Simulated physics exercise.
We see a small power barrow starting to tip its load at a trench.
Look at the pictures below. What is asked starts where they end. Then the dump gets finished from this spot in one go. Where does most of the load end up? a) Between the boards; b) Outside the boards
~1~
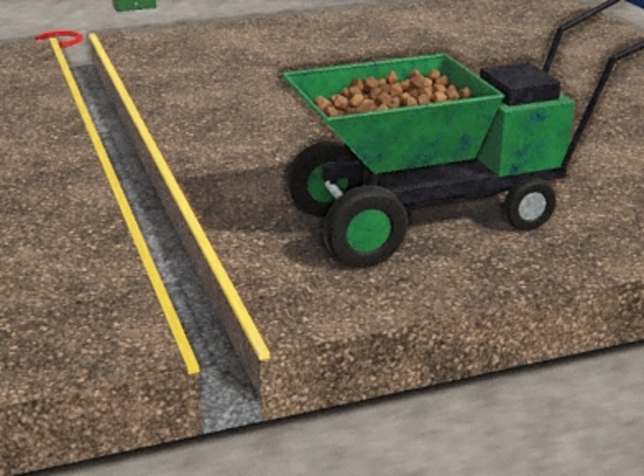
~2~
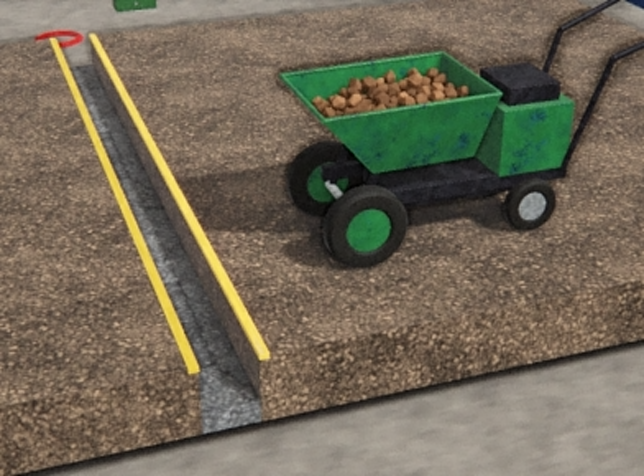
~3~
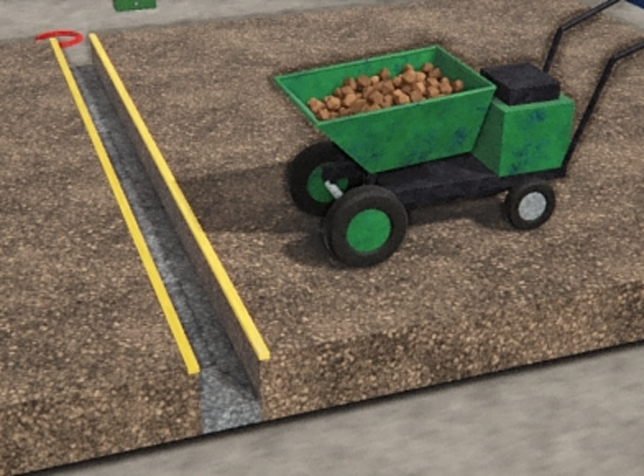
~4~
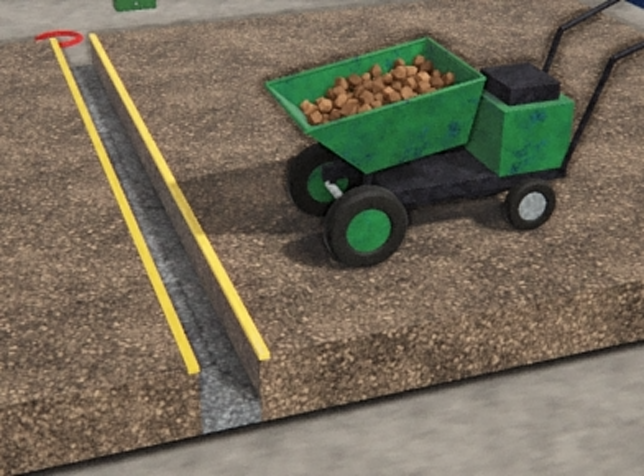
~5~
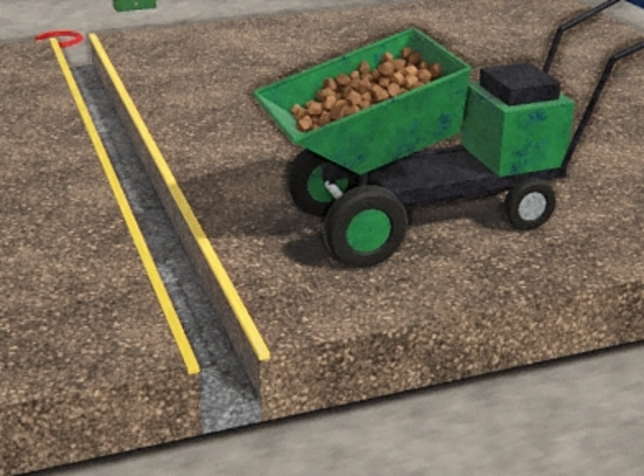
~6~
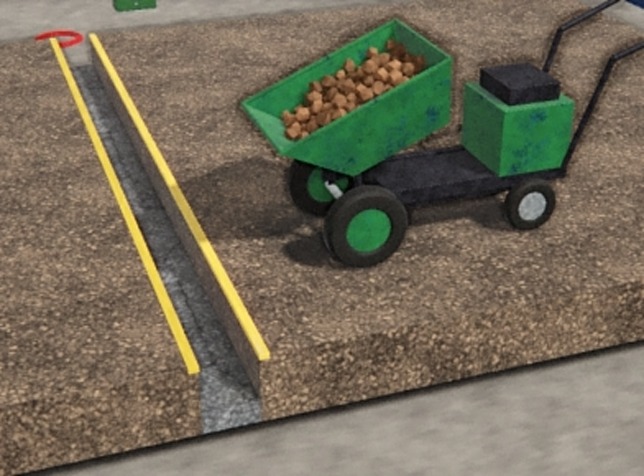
Between the boards (a).
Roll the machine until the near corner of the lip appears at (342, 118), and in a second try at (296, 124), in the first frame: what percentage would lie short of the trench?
First place: Around 10 per cent. Second place: Around 0 per cent.
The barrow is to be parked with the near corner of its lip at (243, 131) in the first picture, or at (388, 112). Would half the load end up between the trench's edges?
With the lip at the first place the share is short of one half; at the second place it is short of one half.
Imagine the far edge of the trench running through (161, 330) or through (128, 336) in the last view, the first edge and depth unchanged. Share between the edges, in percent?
The share would be 80 % first and 90 % second.
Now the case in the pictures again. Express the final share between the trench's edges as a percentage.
My estimate is some 80 %.
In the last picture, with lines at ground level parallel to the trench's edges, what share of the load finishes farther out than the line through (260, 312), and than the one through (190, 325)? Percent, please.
Estimate, first then second: 90 %, 20 %.
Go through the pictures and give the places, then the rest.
The first picture shows lip of the skip (326, 120), level; top of the load (390, 97), clay clods; first edge of the trench (243, 314); far edge (176, 327), the trench under half as wide as the skip, and about as deep as wide.
The second picture shows lip of the skip (324, 121), tipped barely; top of the load (396, 99).
The third picture shows lip of the skip (317, 125), tipped barely; top of the load (405, 91).
The fourth picture shows lip of the skip (307, 131), tipped a little; top of the load (410, 84).
The fifth picture shows lip of the skip (295, 141), tipped clearly; top of the load (401, 80).
The sixth picture shows lip of the skip (281, 153), tipped clearly; top of the load (386, 75); first edge of the trench (243, 314); far edge (176, 327).
Just after the last frame, skip tipped steeply; every one in the skip.
A moment on, skip tipped right over; roughly two thirds in the skip; just a few short of the trench; roughly a third in or heaped over the trench; just a few falling.
Further on, skip tipped right over; roughly a quarter in the skip; just a few short of the trench; the larger part in or heaped over the trench; about a tenth beyond it.
When it is over, skip tipped right over; about a tenth in the skip; just a few short of the trench; the larger part in or heaped over the trench; about a tenth beyond it.
